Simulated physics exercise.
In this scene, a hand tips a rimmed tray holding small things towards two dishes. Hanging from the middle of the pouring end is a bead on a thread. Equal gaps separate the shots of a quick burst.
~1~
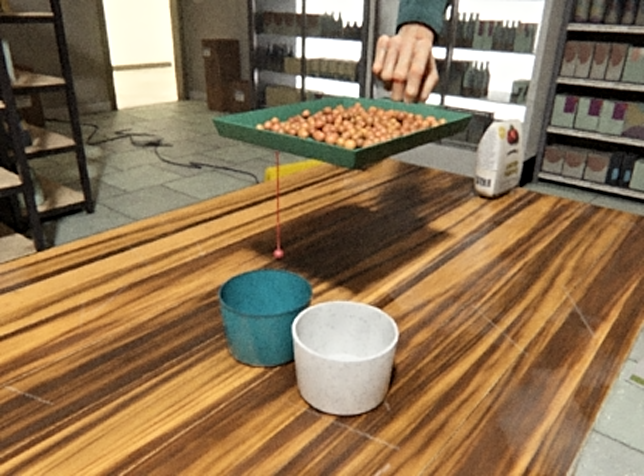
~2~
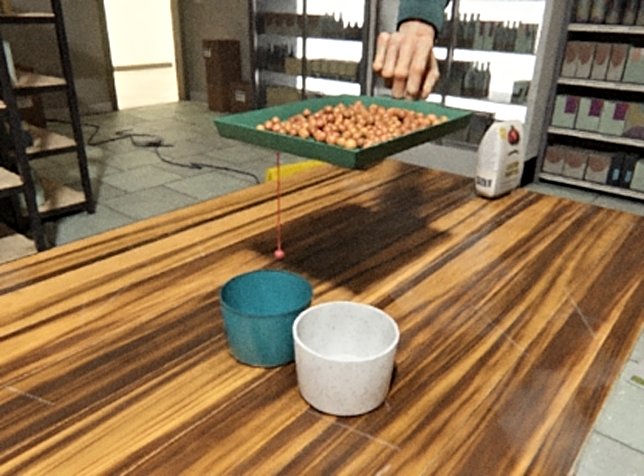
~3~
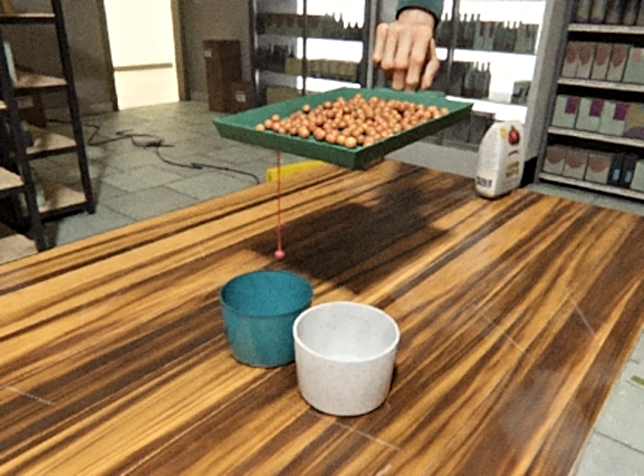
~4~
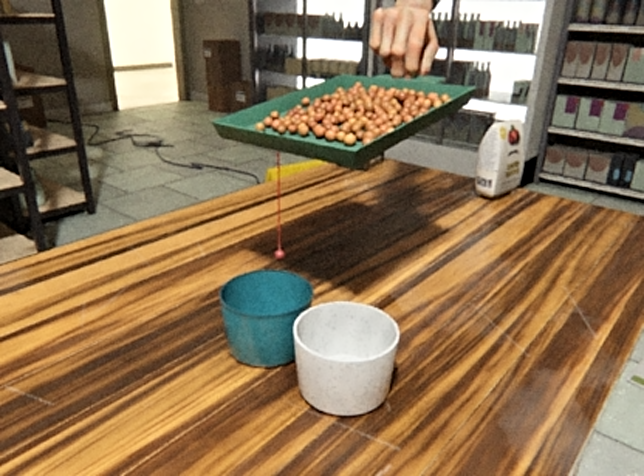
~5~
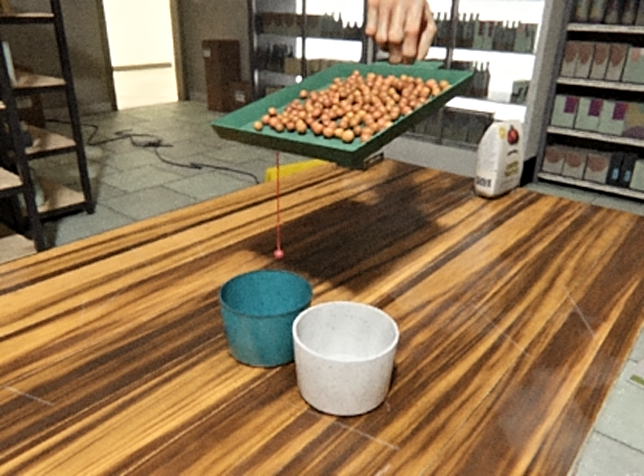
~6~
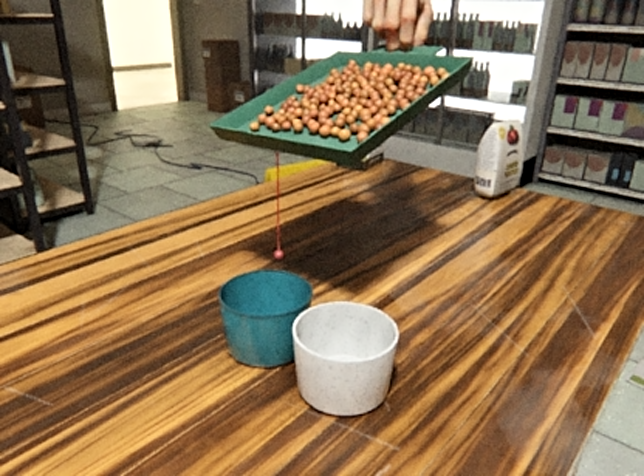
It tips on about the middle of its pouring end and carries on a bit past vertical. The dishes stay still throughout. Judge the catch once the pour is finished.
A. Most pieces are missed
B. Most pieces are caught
A, most pieces are missed.
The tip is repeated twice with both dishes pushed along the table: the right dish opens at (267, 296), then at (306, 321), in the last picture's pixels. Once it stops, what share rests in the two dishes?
Roughly 80 % and 50 %.
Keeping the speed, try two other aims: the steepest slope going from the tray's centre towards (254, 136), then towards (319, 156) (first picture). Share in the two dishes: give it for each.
I'd say roughly 0 percent with the first slope, 80 percent with the other.
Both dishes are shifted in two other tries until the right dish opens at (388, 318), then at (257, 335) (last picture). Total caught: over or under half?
Result, first setup: The minor share; second setup: The minor share.
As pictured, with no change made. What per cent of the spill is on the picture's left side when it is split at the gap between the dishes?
Roughly 100 in a hundred.
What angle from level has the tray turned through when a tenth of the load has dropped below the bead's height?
Somewhere near 90°.
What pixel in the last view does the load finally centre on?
Near (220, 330), more or less.
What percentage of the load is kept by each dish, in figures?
Left about 30, right about 0 in a hundred.
Soon after the last picture, tray tipped steeply; nearly all on the tray; a stray few in the air.
A little later, tray tipped past a quarter turn; a small part on the tray; a stray few in the right dish; about a quarter in the left dish; about half outside both; about a quarter in the air.
Later still, tray tipped past a quarter turn; a stray few in the right dish; about a third in the left dish; about two thirds outside both.
At rest, tray tipped past a quarter turn; a stray few in the right dish; about a third in the left dish; about two thirds outside both.
